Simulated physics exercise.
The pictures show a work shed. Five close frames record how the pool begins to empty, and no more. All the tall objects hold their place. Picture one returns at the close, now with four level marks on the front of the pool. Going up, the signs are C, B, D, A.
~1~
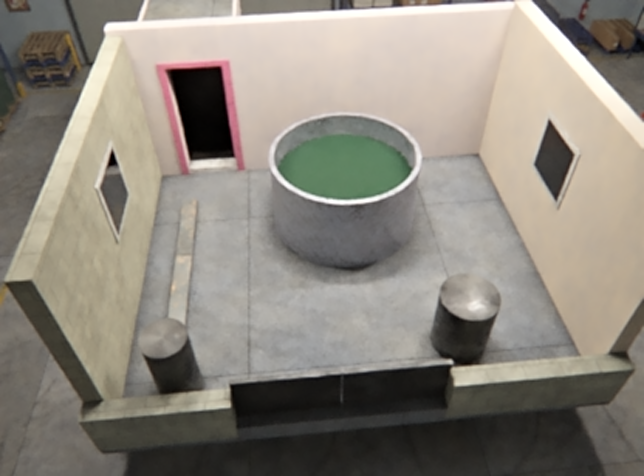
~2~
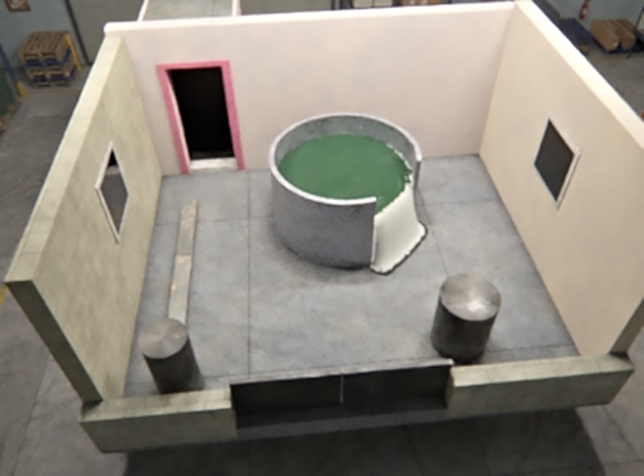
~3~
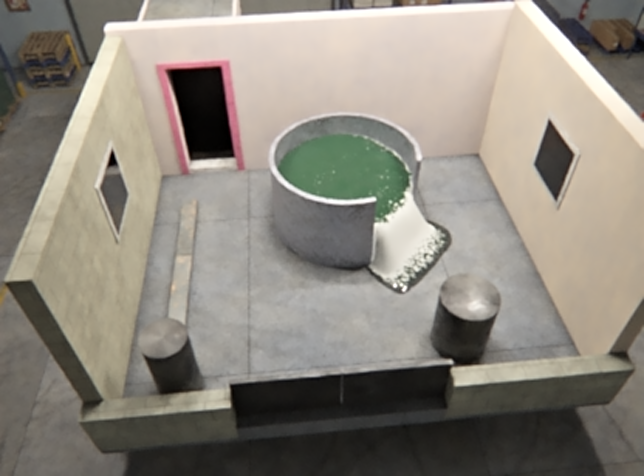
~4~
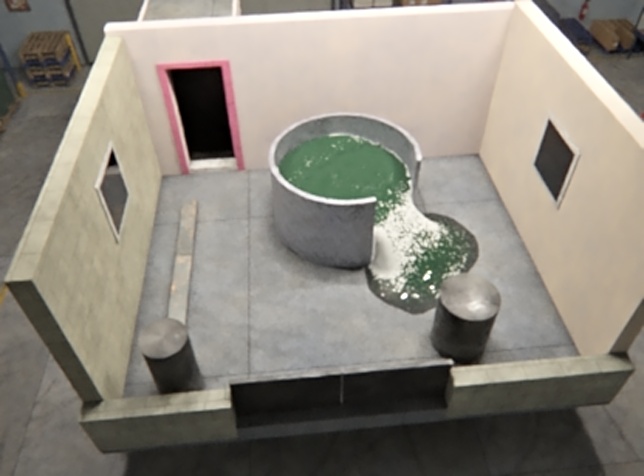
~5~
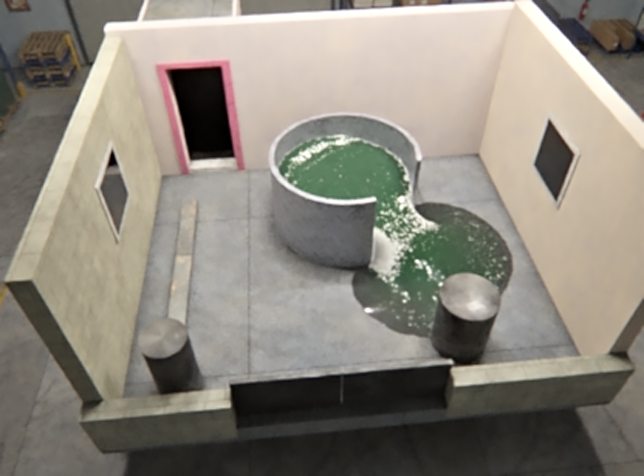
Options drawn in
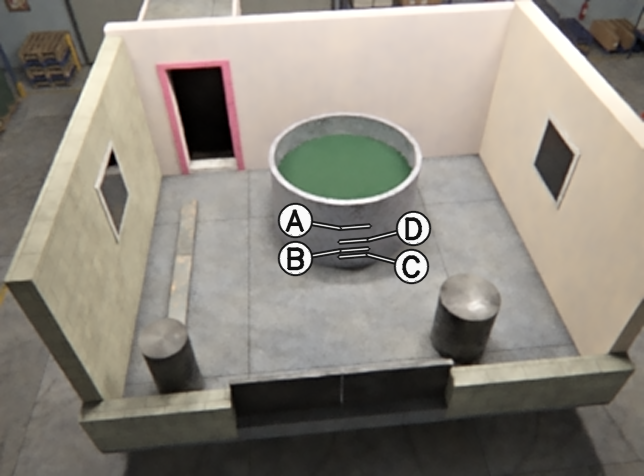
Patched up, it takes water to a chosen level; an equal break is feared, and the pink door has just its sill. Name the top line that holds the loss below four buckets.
Mark D just does it.
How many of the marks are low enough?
Three of them.
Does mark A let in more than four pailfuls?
Yes.
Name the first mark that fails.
That is mark A.
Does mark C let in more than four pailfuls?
No, not at all.
On the marked copy, A at (354, 227); B at (353, 249); C at (353, 255); D at (354, 240); from the bottom up C, B, D, A.
If A is chosen, about 10 bucketfuls get in.
If B is chosen, nothing gets over.
If C is chosen, nothing gets over.
If D is chosen, a splash gets over, under a bucket.
